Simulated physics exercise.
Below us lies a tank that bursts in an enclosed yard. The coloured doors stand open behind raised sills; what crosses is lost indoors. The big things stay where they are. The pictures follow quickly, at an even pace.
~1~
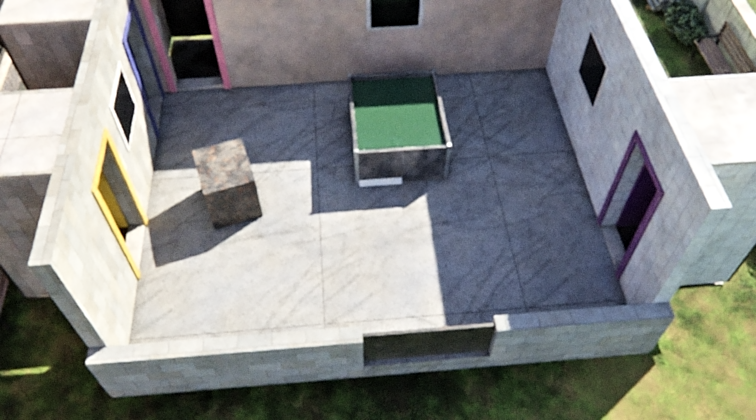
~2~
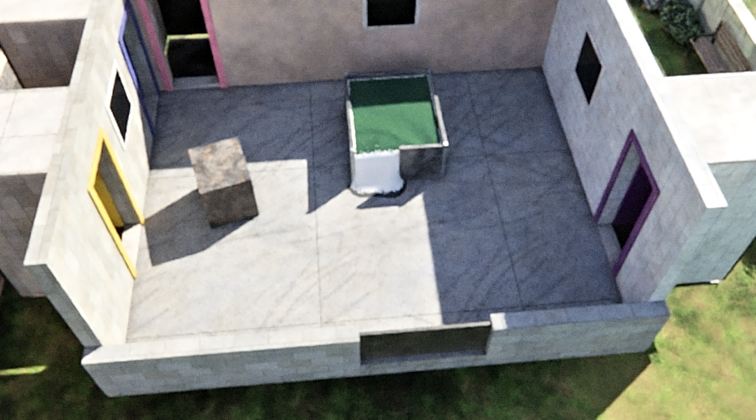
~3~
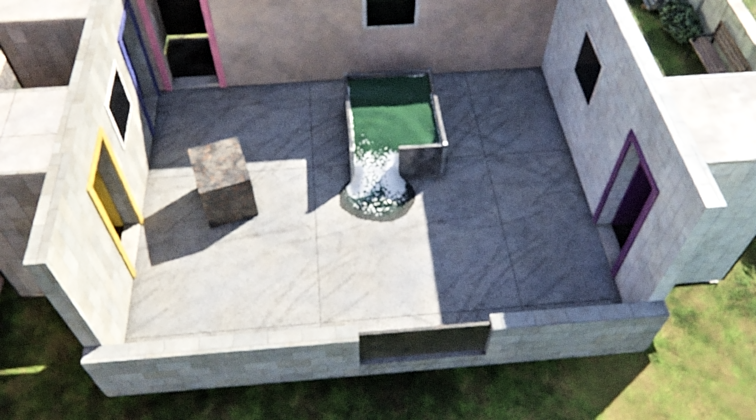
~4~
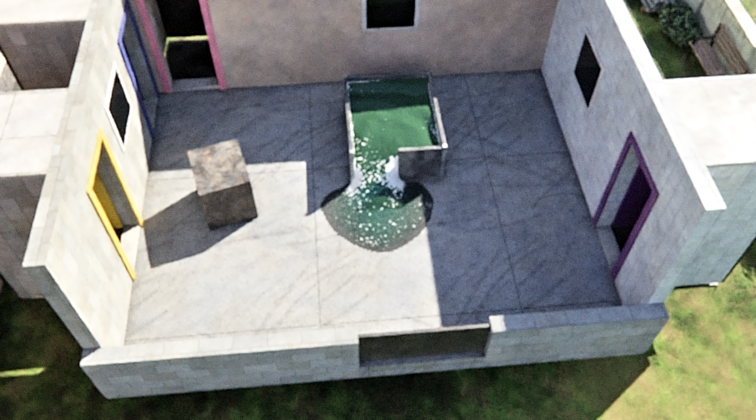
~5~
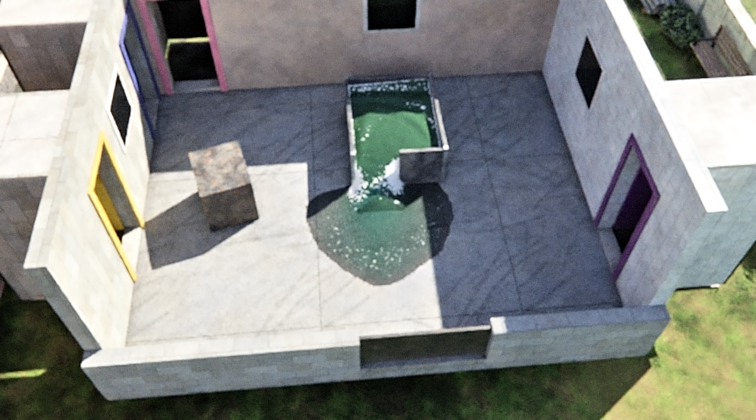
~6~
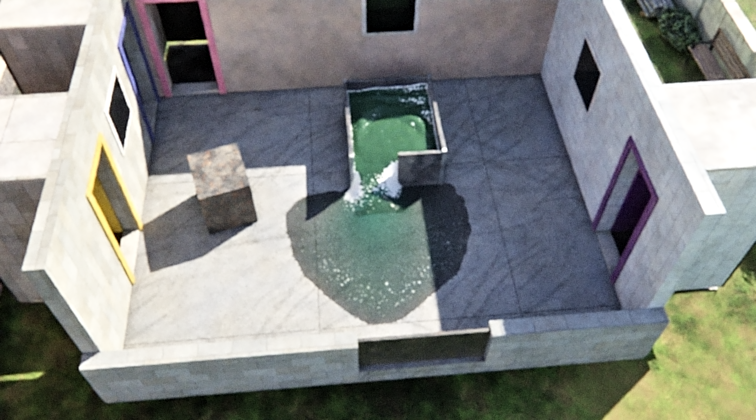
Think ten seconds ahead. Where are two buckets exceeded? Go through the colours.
The pink door holds within the limit; the purple door floods; the blue door holds within the limit; the yellow door holds within the limit.
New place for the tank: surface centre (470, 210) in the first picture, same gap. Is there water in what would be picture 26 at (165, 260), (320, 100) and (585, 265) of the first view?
In turn: Covered, free of water, under water.
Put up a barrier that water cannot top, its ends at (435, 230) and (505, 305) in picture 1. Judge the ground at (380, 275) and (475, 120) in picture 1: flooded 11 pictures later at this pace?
In that order: Under water, no water.
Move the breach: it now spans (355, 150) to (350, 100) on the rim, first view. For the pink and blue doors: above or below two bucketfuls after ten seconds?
In short: The pink one takes more, the blue one goes over.
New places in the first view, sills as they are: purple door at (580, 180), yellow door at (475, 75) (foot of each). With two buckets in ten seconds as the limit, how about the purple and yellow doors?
The purple one is under; the yellow one keeps below it.
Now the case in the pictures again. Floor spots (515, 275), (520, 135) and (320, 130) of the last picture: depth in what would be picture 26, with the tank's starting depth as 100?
About 4, 0 and 0 per cent.
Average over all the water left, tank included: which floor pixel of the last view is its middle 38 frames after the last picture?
I would point to (345, 242).
A moment on, water covers 25 % of the floor; the pink door not reached, the purple door not reached, the blue door not reached, the yellow door not reached.
Next, water covers 35 % of the floor; the pink door not reached, the purple door not reached, the blue door not reached, the yellow door not reached.
Then, water covers 40 % of the floor; the pink door not reached, the purple door wet at the sill, nothing in, the blue door not reached, the yellow door wet at the sill, nothing in.
Later, water covers 65 % of the floor; the pink door wet at the sill, nothing in, the purple door over two buckets in, the blue door wet at the sill, nothing in, the yellow door wet at the sill, nothing in.
In the end, water covers 95 % of the floor; the pink door under two buckets in, the purple door over two buckets in, the blue door under two buckets in, the yellow door wet at the sill, nothing in.
